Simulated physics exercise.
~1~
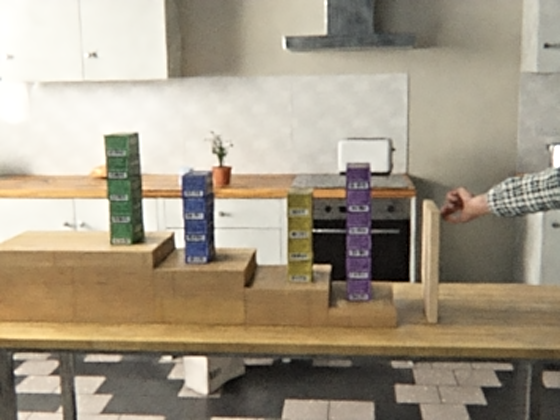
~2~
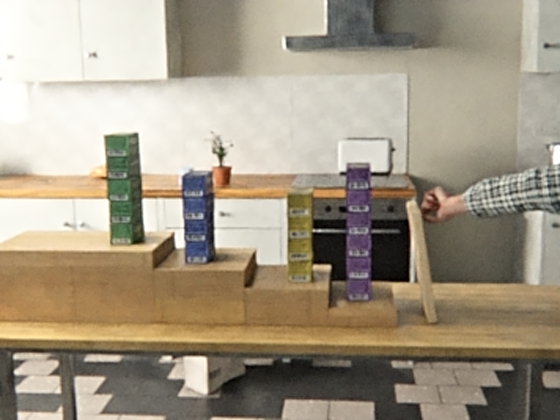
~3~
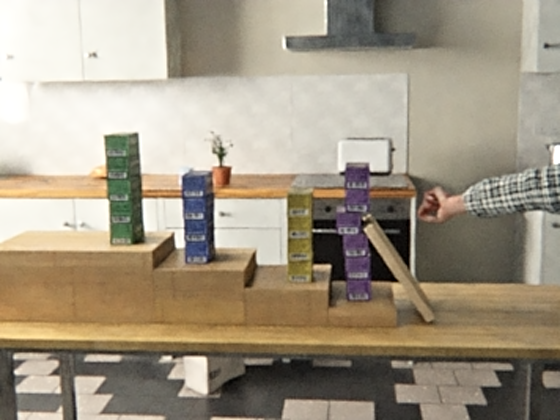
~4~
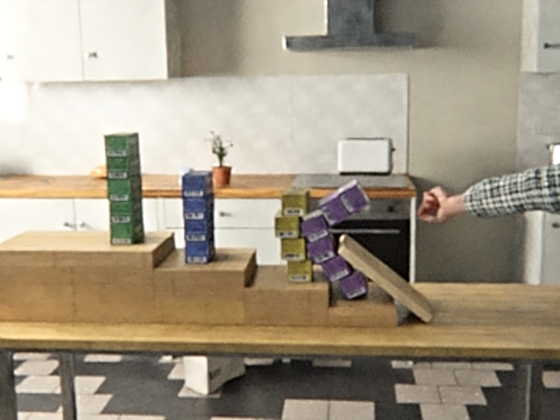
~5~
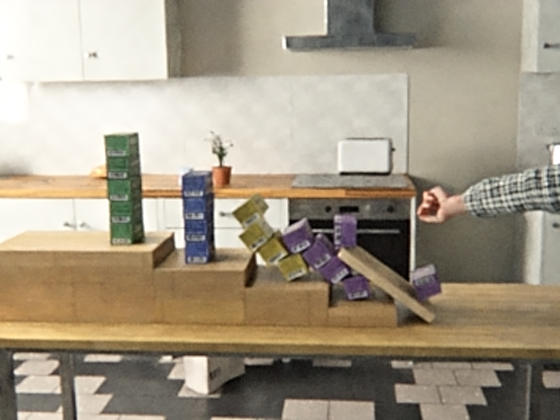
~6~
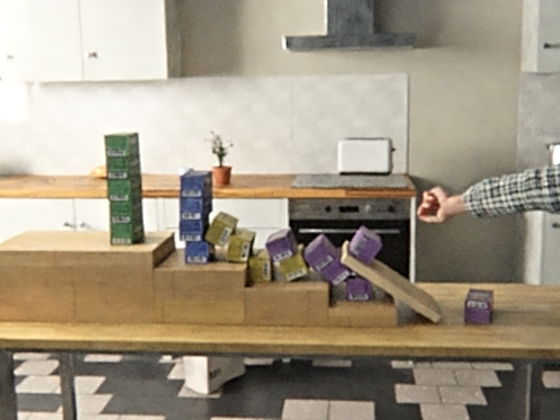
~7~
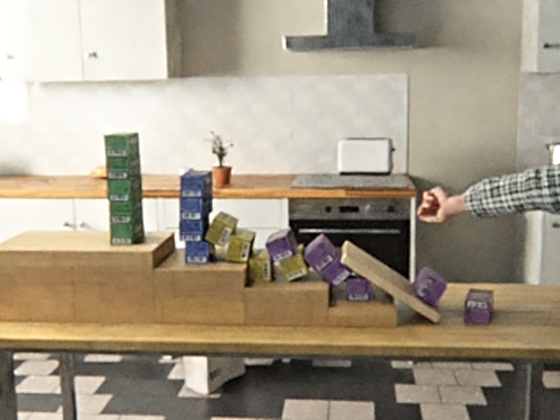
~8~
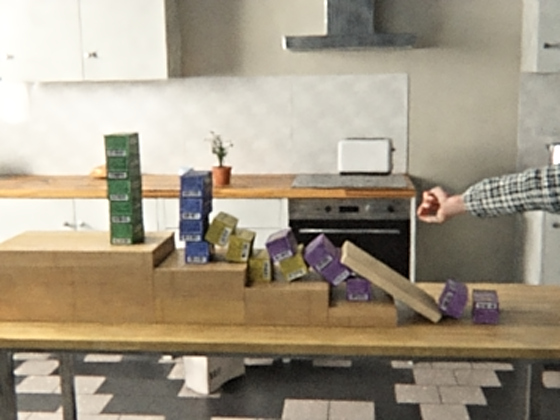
In a kitchen, a hand tips a board that topples the purple and yellow stacks.
